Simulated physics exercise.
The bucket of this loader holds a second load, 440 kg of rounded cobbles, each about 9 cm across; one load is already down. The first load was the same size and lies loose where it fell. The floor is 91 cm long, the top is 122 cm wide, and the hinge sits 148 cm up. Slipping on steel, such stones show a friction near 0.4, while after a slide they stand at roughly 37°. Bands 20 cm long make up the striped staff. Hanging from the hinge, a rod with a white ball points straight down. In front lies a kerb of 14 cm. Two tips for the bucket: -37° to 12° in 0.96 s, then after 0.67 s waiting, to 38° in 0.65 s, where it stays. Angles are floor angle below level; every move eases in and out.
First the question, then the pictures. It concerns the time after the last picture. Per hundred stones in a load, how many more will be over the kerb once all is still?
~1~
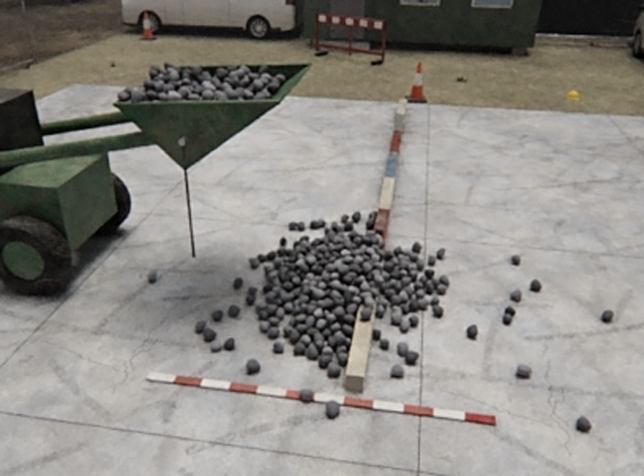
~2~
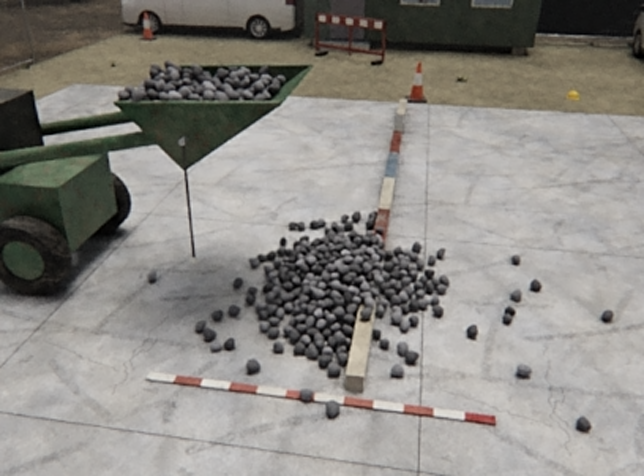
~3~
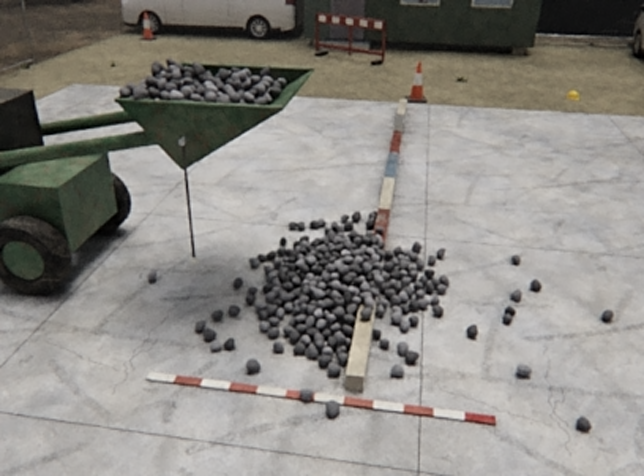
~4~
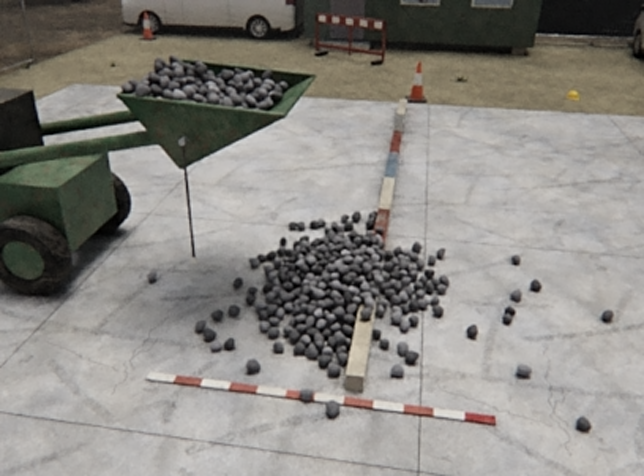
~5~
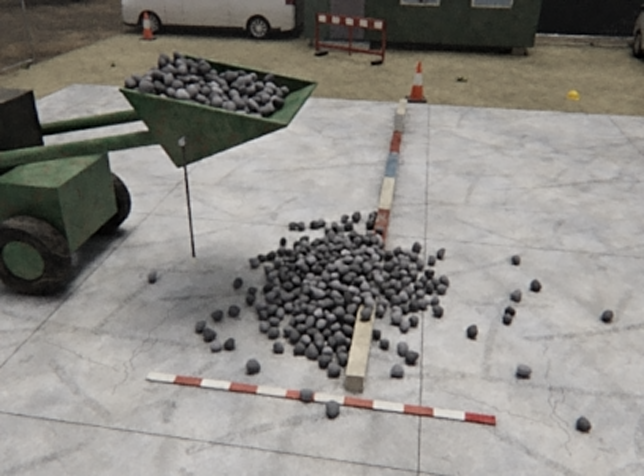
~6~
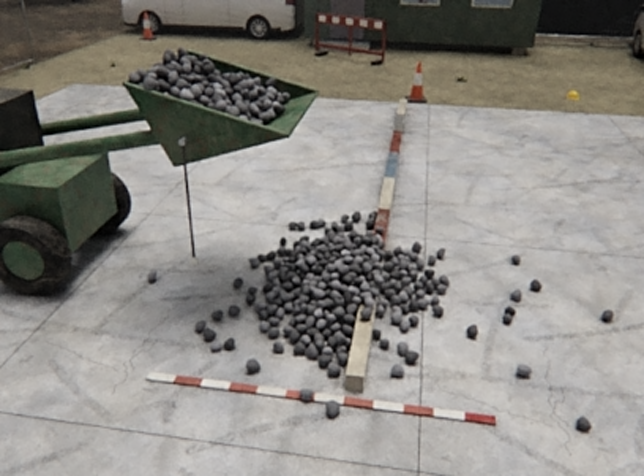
11.
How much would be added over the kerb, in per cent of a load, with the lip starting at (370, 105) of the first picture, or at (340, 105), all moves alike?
Roughly 95 and 70 percent, in that order.
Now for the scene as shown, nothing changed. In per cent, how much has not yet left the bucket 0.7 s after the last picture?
I'd say about 100 per cent.
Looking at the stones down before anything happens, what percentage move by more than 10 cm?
I'd say roughly 15 per cent of them.
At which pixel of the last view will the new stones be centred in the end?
Around (318, 267).
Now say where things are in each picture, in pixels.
The bucket is at -37°, its lip at (280, 102); the top of the load is at (209, 72). The earlier load is highest near (351, 257), 27 cm above ground level, 86 % on this side of the kerb, 14 % over the kerb, in the first frame.
Lip at (280, 104), floor tilted -36°, highest stones at (196, 72), in the second frame.
The bucket is at -33°, its lip at (282, 109); the top of the load is at (187, 71), in the third frame.
Lip at (285, 116), floor tilted -29°, highest stones at (182, 68), in the fourth frame.
The bucket is at -24°, its lip at (287, 126); the top of the load is at (179, 64), in the fifth frame.
Lip at (289, 136), floor tilted -19°, highest stones at (183, 60), in the sixth frame.
Then, 0.3 s after the last picture the floor is at 4°; in per cent of one load, 100 in the bucket, 86 on this side of the kerb, 14 over the kerb; the foremost stones are at (536, 317).
Then, 0.7 s after the last picture the floor is at 12°; in per cent of one load, 100 in the bucket, 86 on this side of the kerb, 14 over the kerb; the foremost stones are at (536, 317).
Then, 2.3 s after the last picture the floor is at 38°; in per cent of one load, 4 in the bucket, 175 on this side of the kerb, 21 over the kerb; the foremost stones are at (536, 317).
Then, 5.0 s after the last picture the floor is at 38°; in per cent of one load, 0 in the bucket, 175 on this side of the kerb, 25 over the kerb; the foremost stones are at (536, 317). Net gain over the kerb, 11.
